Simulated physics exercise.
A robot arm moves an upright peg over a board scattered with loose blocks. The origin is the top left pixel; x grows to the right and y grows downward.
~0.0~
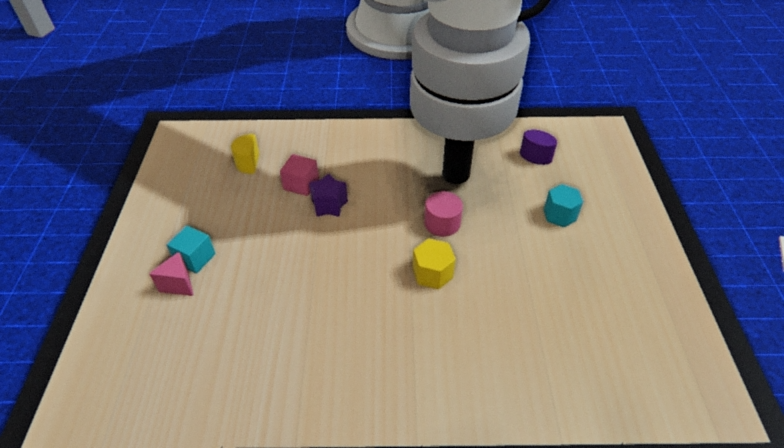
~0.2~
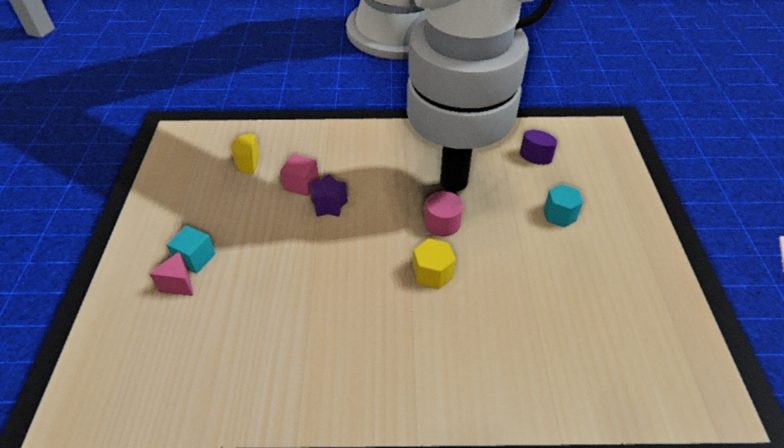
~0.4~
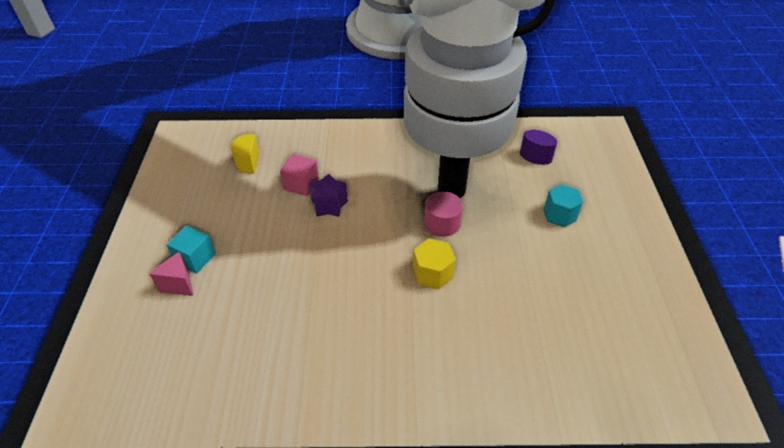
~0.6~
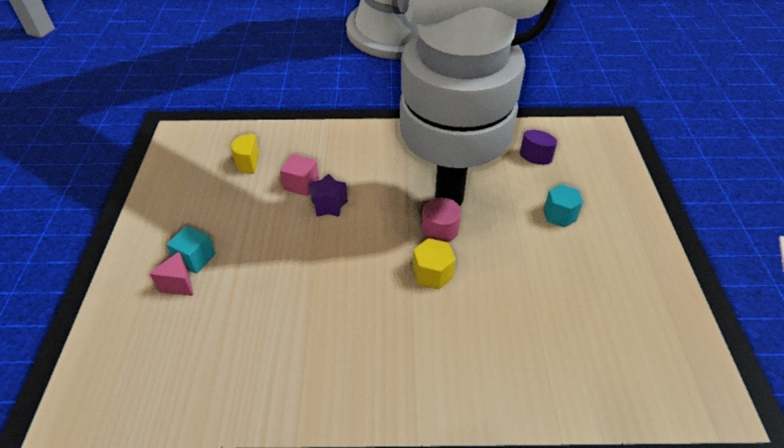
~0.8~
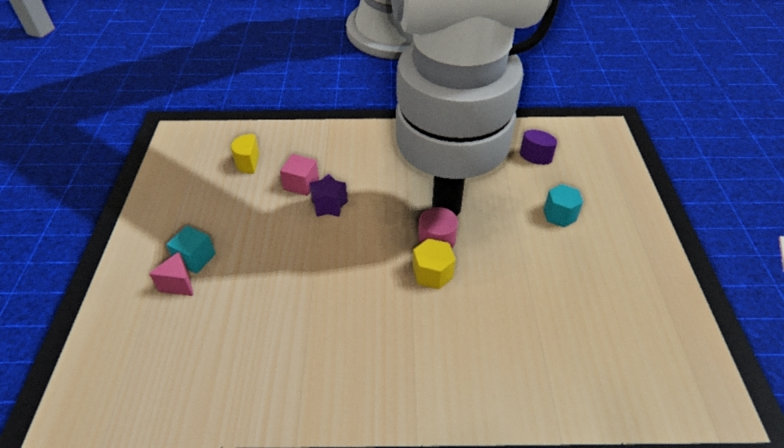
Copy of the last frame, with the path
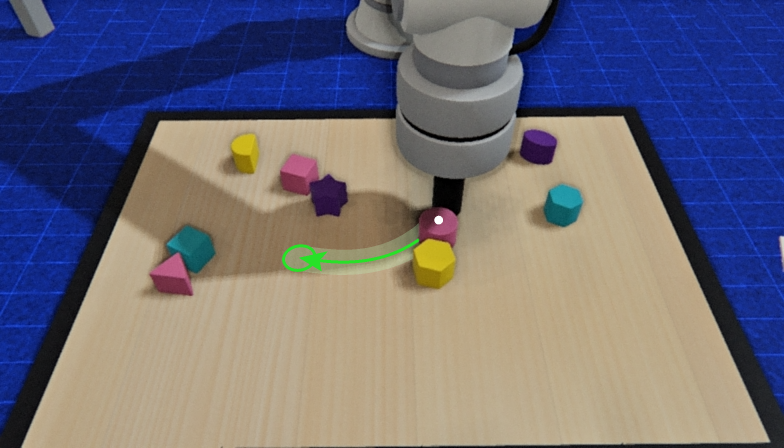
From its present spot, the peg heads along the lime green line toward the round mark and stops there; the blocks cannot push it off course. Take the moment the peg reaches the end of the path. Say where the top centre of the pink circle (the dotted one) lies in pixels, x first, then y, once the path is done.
Its top middle is near (402, 263).
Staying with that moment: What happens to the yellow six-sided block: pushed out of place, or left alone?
The yellow six-sided block will not stay where it is.
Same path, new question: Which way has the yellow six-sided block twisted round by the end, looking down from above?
From overhead, the rotation is counterclockwise.
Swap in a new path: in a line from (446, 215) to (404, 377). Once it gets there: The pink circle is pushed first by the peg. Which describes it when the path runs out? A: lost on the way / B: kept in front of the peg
Option A.
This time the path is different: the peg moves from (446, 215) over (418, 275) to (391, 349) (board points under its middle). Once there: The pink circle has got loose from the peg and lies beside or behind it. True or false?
This is false.
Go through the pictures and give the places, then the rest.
Peg's lower end at (456, 175); purple star at (327, 186); yellow six-sided block at (434, 254); pink circle at (444, 204), in the first frame.
Peg at (454, 182); blocks still, in the second frame.
Peg at (452, 190); blocks still, in the third frame.
Peg at (449, 199); pink circle at (442, 210), in the fourth frame.
Peg at (446, 208); purple star at (327, 186); yellow six-sided block at (434, 254); pink circle at (439, 220), in the fifth frame.
Drawn move, from (446, 215) via (410, 246) and (356, 262), ending at (299, 258); the dot is on the pink circle.
The first path, step by step. One third of the way, peg at (408, 240); yellow six-sided block at (435, 283), turned 45° anticlockwise; pink circle at (411, 255).
Two thirds of the way, peg at (354, 255); yellow six-sided block at (436, 285), turned 50° anticlockwise; pink circle at (402, 263).
At the end, peg at (298, 251); purple star still; yellow six-sided block at (436, 285), turned 50° anticlockwise; pink circle at (402, 263).
